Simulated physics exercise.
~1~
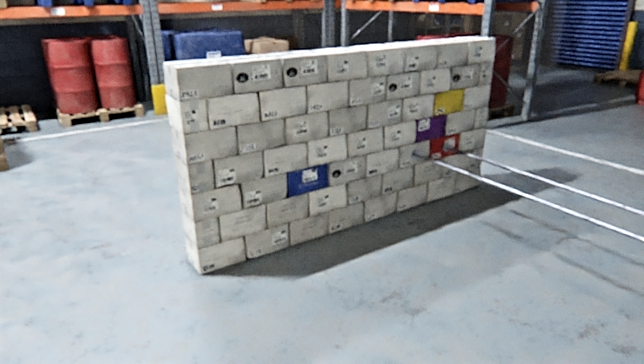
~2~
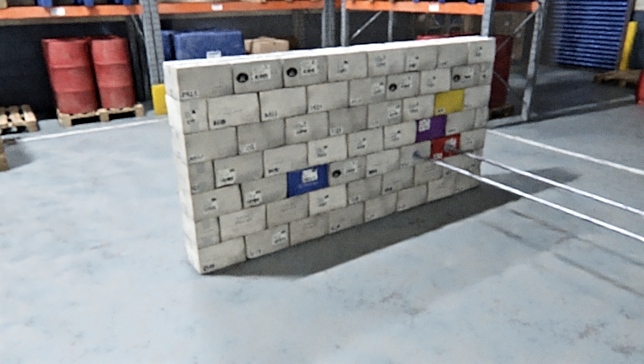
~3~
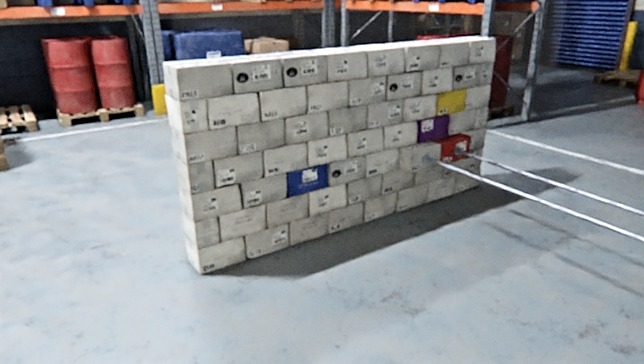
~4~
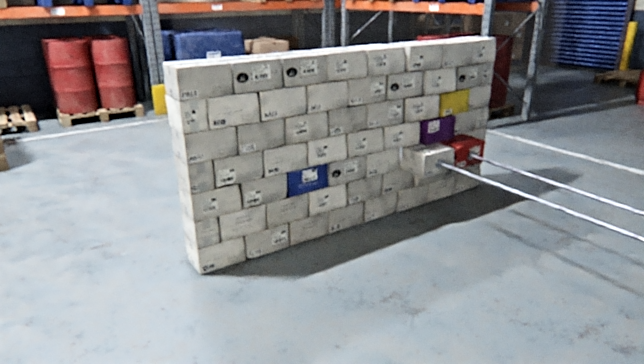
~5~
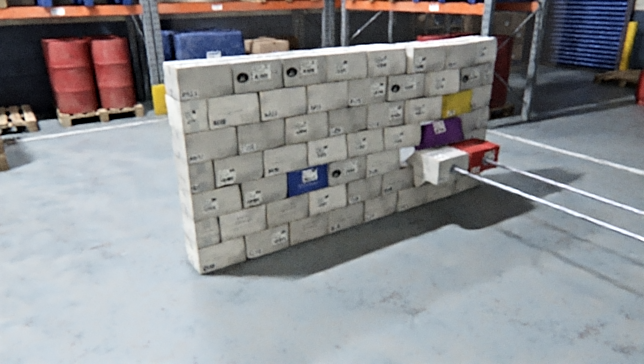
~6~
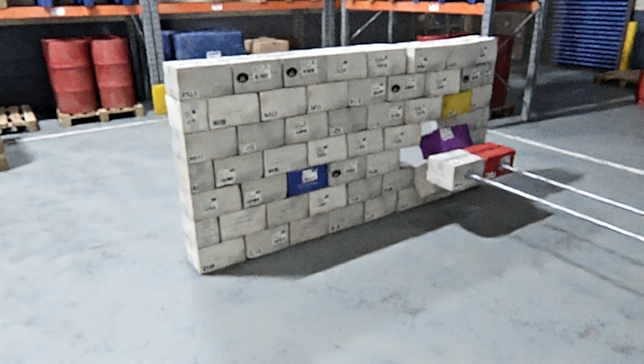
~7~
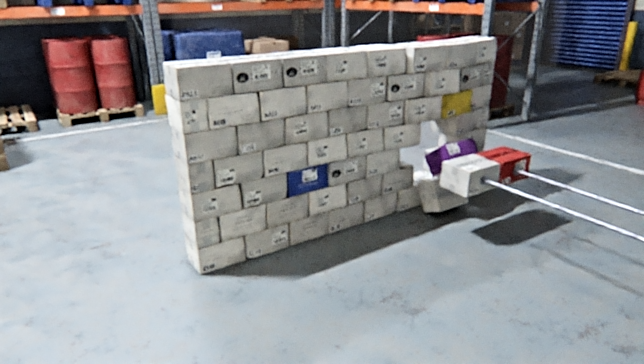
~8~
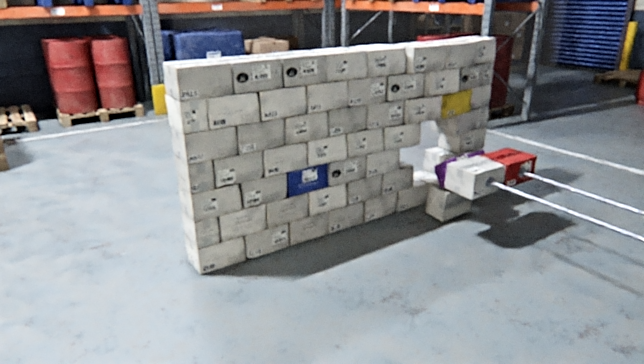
Two rods slowly pulled a red block and a pale one beside it out of a wall of mostly whitish blocks, and the purple block above them tipped and sank into the gap while the yellow and blue ones stayed in the wall.
